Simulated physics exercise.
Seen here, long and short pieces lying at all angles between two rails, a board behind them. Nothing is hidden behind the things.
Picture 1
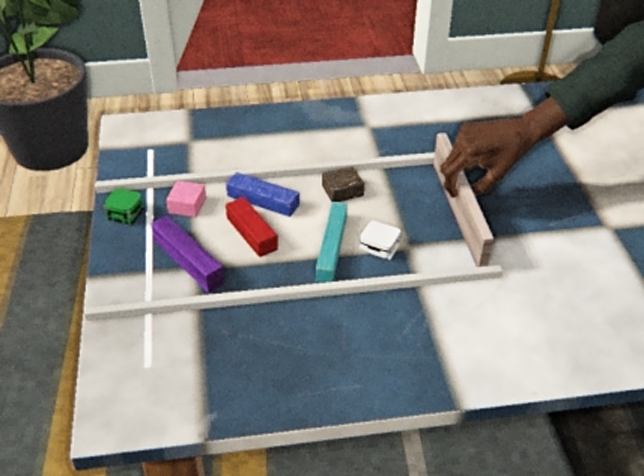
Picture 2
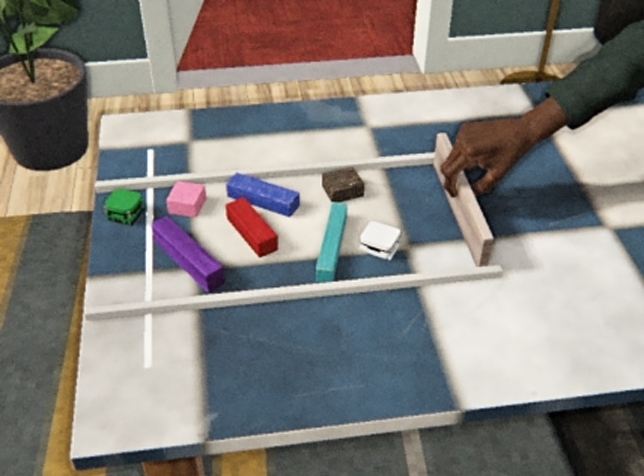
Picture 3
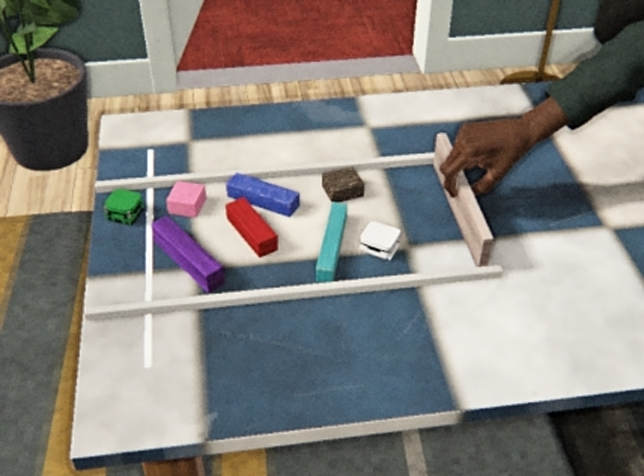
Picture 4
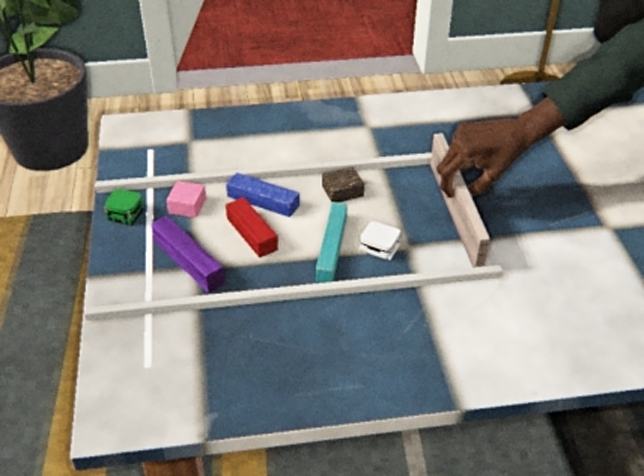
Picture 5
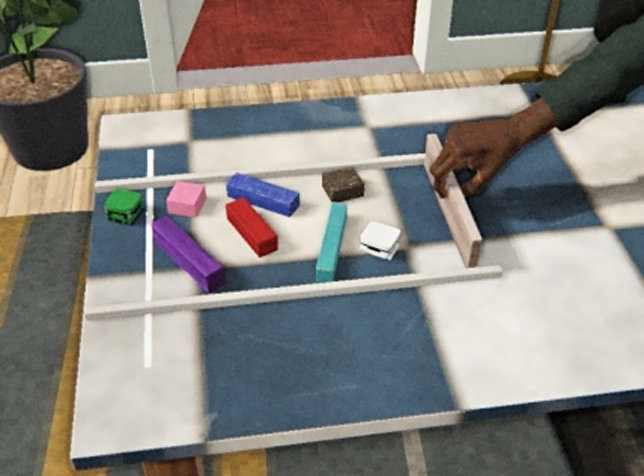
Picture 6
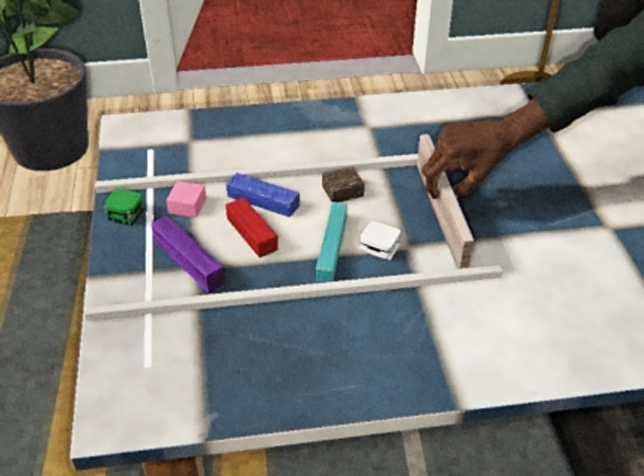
A hand sliding a wooden board slightly left between two rails on a checkered tabletop, the scattered coloured blocks lying still.
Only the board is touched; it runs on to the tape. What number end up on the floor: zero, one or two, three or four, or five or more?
Here the number that fall off is three or four.
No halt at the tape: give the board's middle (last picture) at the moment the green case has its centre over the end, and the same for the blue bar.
At (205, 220) for the green case; at (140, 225) for the blue bar.
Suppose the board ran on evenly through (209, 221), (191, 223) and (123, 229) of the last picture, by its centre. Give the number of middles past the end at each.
In that order 0, 1 and 6.
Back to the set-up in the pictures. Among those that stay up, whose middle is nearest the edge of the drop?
It is the blue bar.
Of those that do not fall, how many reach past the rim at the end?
Overhanging: 2.
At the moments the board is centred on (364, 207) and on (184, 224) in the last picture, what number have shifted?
At the one place 3, at the other 8.
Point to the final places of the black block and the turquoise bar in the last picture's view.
The black block stops around (131, 201); the turquoise bar around (106, 268).
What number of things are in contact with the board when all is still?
In contact: 2.
Early on, none off yet; green case at rest near (124, 207); purple stick at rest near (187, 254); pink block at rest near (187, 199).
Finally, the number that fall off is three or four; lost, red stick, pink block, purple stick and green case.
